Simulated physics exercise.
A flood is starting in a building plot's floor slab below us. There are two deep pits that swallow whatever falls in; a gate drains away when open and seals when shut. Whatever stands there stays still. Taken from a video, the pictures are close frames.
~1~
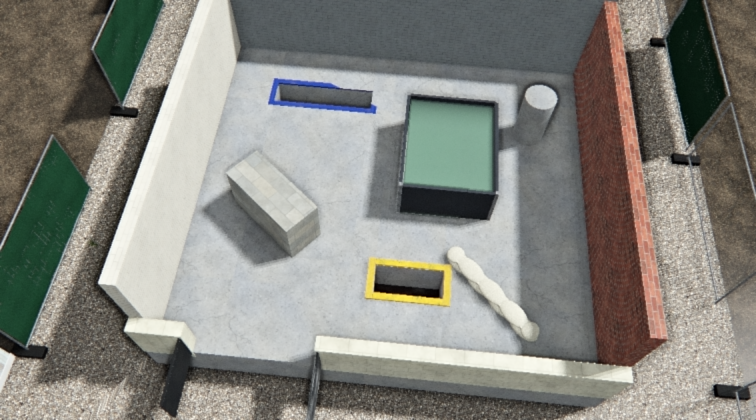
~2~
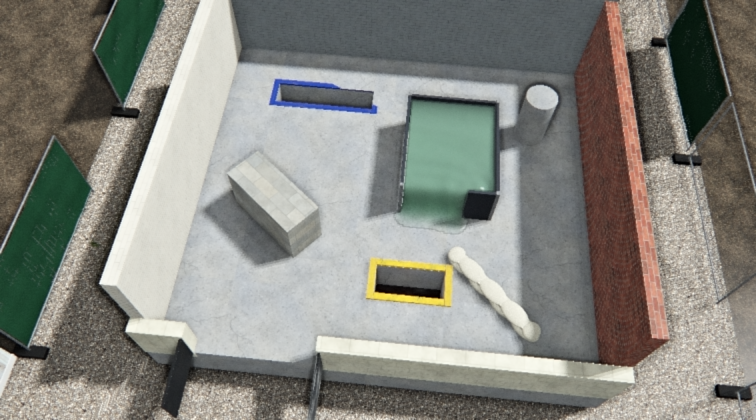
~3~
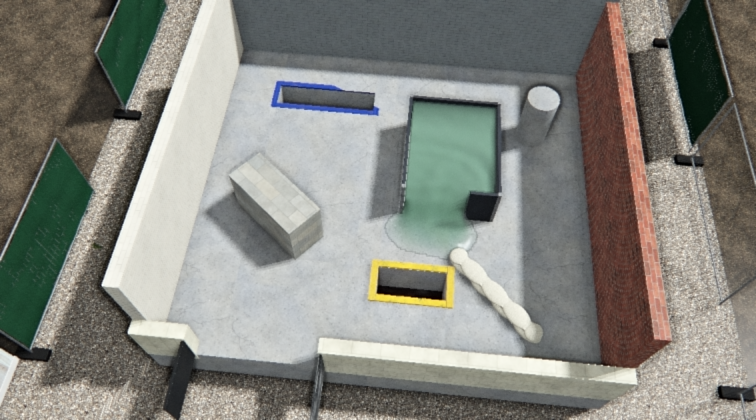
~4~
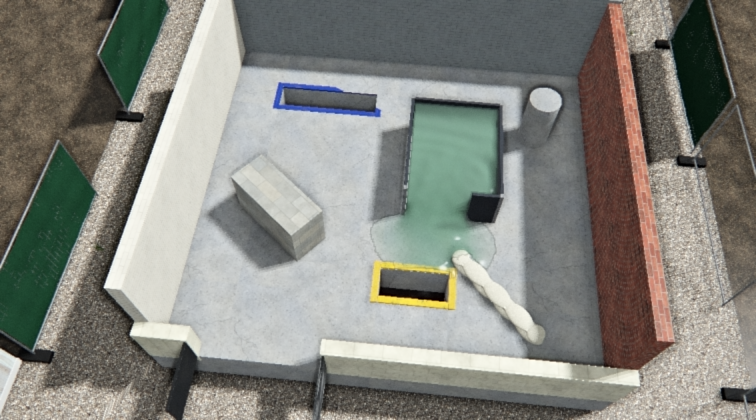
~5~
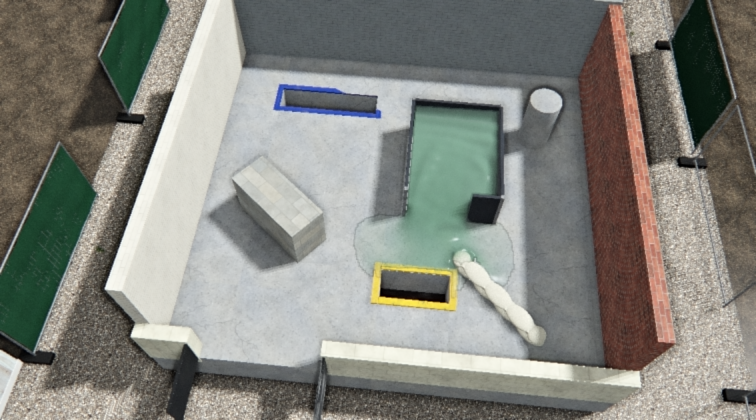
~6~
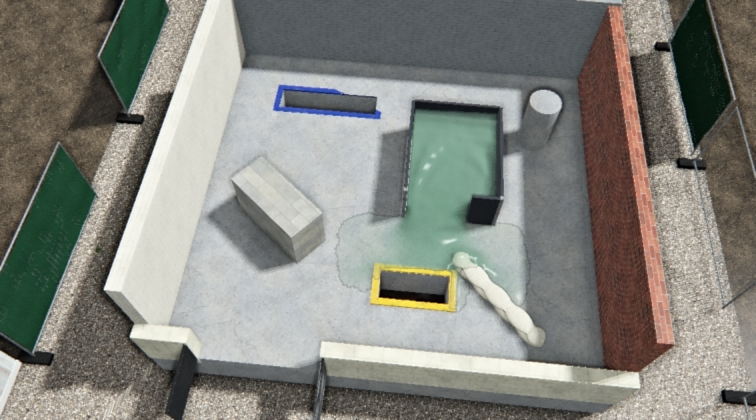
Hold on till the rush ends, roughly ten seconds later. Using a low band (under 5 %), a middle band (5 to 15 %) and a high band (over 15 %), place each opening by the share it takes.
The gate is in the middle band; the yellow pit is in the high band; the blue pit is in the low band.
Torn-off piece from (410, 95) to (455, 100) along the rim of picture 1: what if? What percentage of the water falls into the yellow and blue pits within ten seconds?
Yellow 0 %, blue 20 %.
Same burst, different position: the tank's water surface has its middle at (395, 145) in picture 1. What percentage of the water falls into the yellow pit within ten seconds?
I'd put the yellow pit at 30 % of the whole.
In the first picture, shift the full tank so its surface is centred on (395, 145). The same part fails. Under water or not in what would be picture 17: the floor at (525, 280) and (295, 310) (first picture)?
Reading them in sequence: High and dry, followed by drenched.
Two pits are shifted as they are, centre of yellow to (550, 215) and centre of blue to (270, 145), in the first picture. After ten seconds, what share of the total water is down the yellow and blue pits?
Yellow 8%, blue 10%.
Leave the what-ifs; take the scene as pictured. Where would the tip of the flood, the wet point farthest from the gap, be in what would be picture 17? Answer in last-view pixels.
Best guess: Near (186, 342).
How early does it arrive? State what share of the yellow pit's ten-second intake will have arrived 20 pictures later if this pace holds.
Around 75 percent.
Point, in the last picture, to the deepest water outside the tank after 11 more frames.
That spot is close to (436, 268).
A moment on, water covers 20 % of the floor; the gate 0 %, the yellow pit 19 %, the blue pit 0 %.
Next, water covers 30 % of the floor; the gate 2 %, the yellow pit 33 %, the blue pit 0 %.
Then, water covers 30 % of the floor; the gate 5 %, the yellow pit 44 %, the blue pit 0 %.
Later, water covers 45 % of the floor; the gate 7 %, the yellow pit 53 %, the blue pit 0 %.
In the end, water covers 55 % of the floor; the gate 11 %, the yellow pit 57 %, the blue pit 0 %.
